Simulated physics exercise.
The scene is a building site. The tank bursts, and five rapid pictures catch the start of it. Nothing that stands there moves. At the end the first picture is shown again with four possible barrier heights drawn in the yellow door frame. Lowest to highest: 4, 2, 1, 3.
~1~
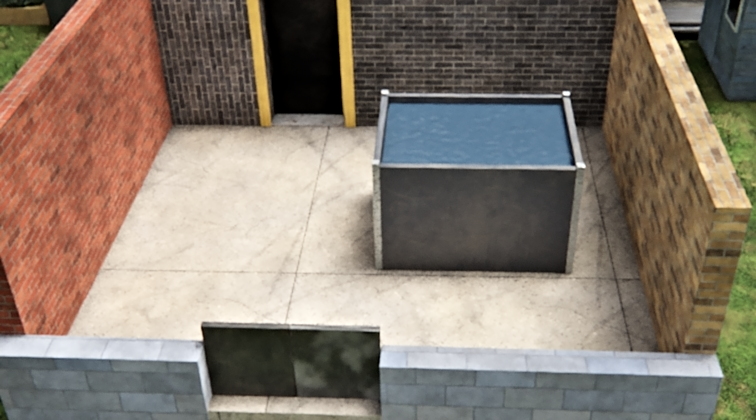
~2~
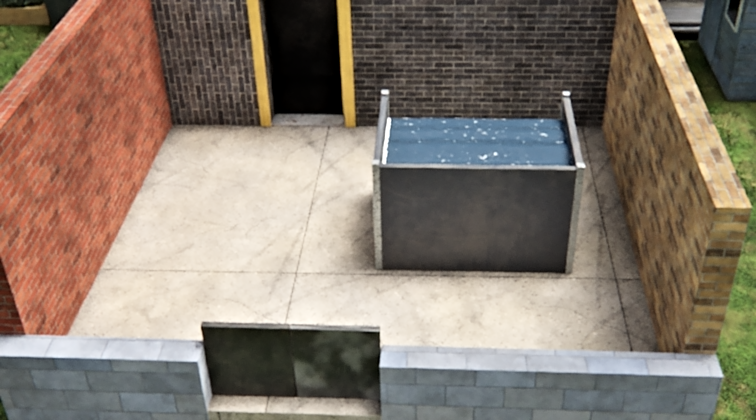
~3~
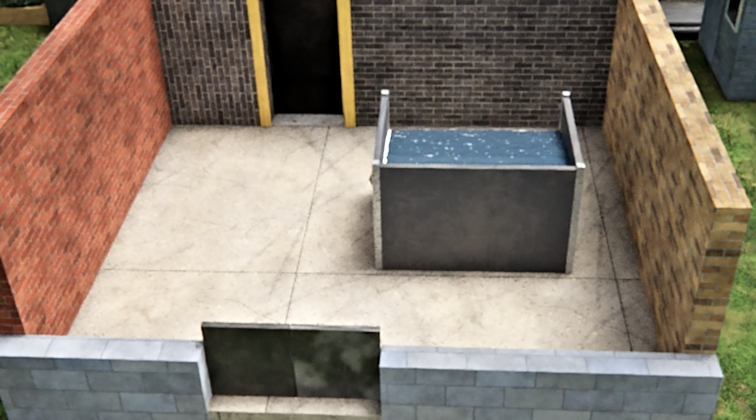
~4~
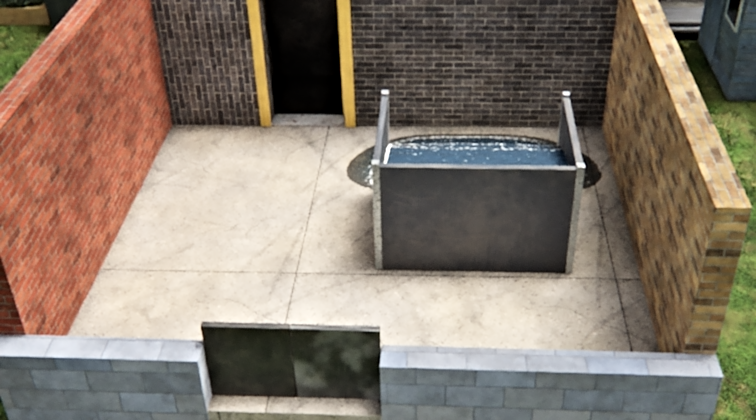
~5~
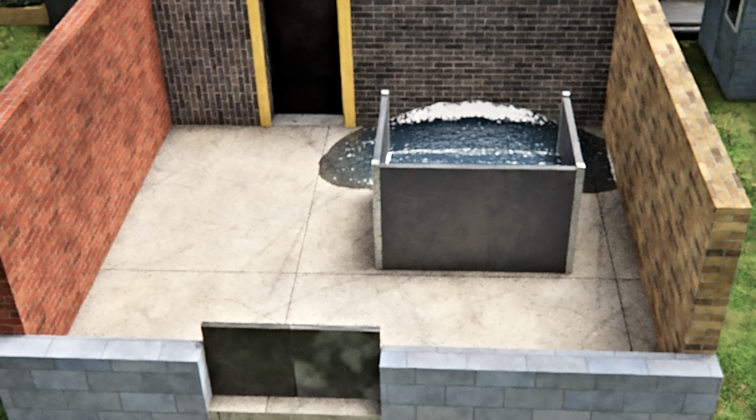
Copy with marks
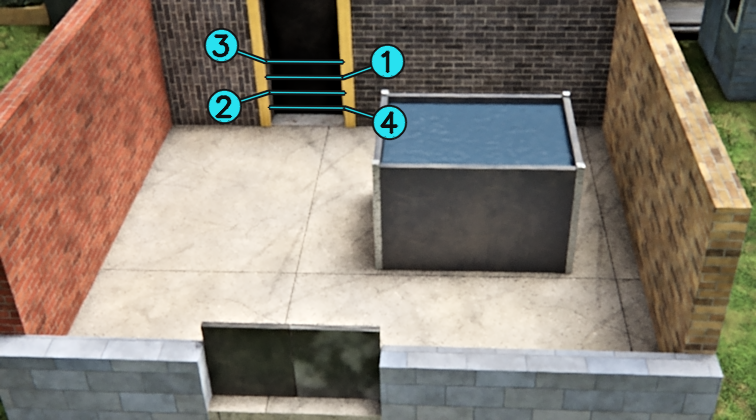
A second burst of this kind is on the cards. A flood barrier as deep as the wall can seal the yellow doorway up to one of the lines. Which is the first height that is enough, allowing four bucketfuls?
4 is the one.
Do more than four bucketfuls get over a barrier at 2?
No, that is safe.
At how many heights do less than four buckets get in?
All of the four.
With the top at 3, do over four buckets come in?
No, that is safe.
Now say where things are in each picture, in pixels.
Water in the tank at rest, its middle at (476, 136); foot of the yellow doorway at (308, 126); shut gate at (292, 338).
Water covers 3 % of the ground, its front hidden from here.
Water covers 6 % of the ground, its front hidden from here.
Water covers 13 % of the ground, its front hidden from here.
Water covers 20 % of the ground and shows as far out as (352, 140).
On the marked copy, 1 at (305, 77); 2 at (306, 92); 3 at (303, 61); 4 at (307, 107); from the bottom up 4, 2, 1, 3.
For mark 1, nothing gets over.
For mark 2, nothing gets over.
For mark 3, nothing gets over.
For mark 4, a splash gets over, under a bucket.
